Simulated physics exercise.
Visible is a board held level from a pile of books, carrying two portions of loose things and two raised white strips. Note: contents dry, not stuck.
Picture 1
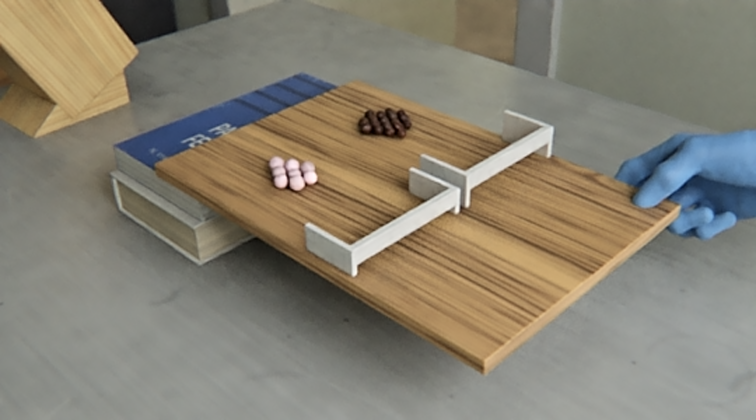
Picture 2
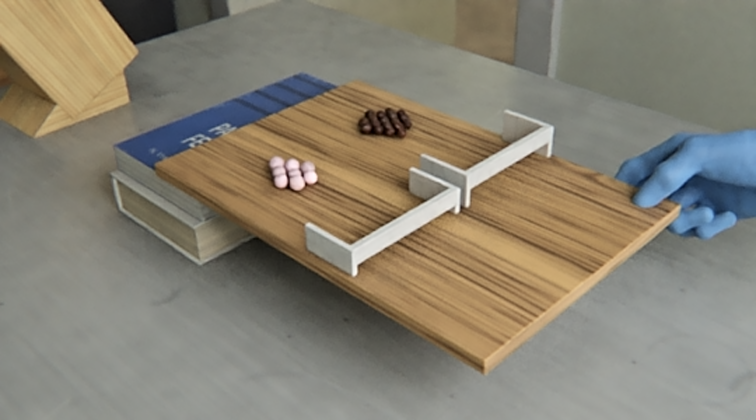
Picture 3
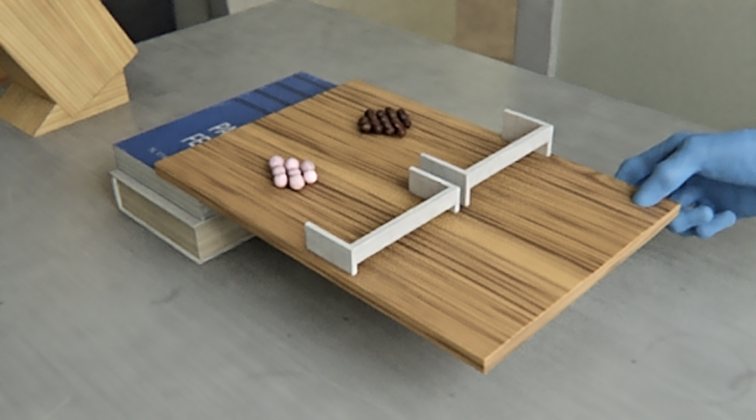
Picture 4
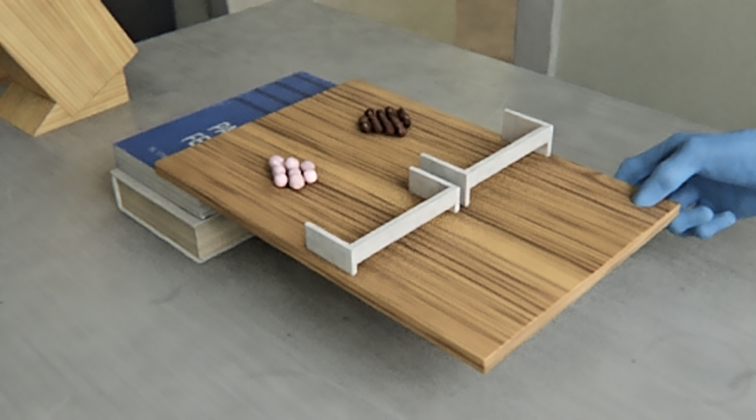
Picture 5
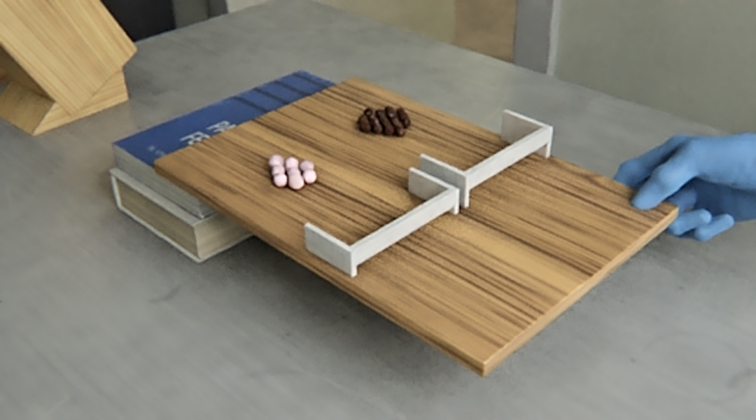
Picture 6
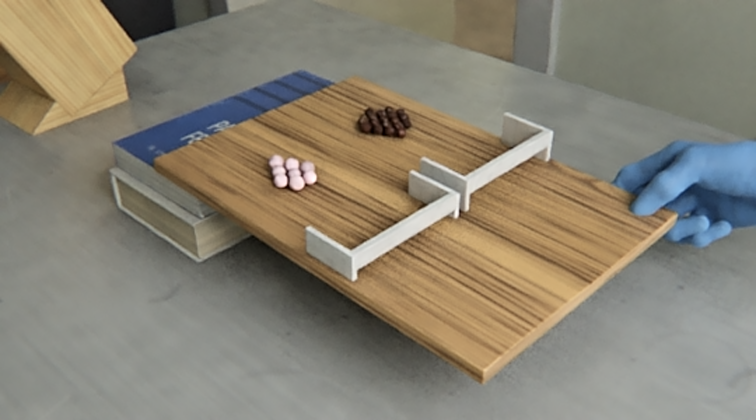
On a grey table, a blue-gloved hand held a wooden board out from some books, then lowered its end very slightly, while the pink balls, dark pieces and two pale strips stayed put.
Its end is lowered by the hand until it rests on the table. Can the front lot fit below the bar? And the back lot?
The front lot is blocked, while the back lot goes through.
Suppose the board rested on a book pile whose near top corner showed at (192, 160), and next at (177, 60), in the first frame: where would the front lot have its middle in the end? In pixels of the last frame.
Try one: About (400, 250). Try two: About (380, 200).
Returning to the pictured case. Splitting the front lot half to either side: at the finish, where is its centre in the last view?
Its centre ends up around (401, 267).
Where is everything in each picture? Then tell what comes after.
Held end of the board (482, 353), level; book pile (258, 137), about a quarter as high as the board is long; front lot (294, 175), a few sugar pearls; back lot (384, 121), a few chocolate balls; front gate (406, 225), its slot lower than a piece; back gate (509, 156), its slot higher than a piece, in the first frame.
Held end of the board (483, 352), level; back lot (384, 121), in the second frame.
Held end of the board (482, 351), level; front lot (294, 174), in the third frame.
Held end of the board (482, 352), level; back lot (384, 120), in the fourth frame.
Held end of the board (481, 355), down by 1°; front lot (294, 174), in the fifth frame.
Held end of the board (481, 362), down by 2°; book pile (257, 135); front lot (294, 175), not moving; back lot (384, 120), not moving; front gate (406, 229); back gate (508, 161), in the sixth frame.
Then, 0.25 s later than the last frame, board sloping at 6°; front lot where it was; back lot where it was.
Then, 0.58 s later than the last frame, board sloping at 11°; front lot on its way down; back lot on its way down.
Then, 0.92 s later than the last frame, board resting at 13°; front lot has reached its gate; back lot every one past its gate.
When it is over, board resting at 13°; front lot gathered behind its gate; back lot every one past its gate.
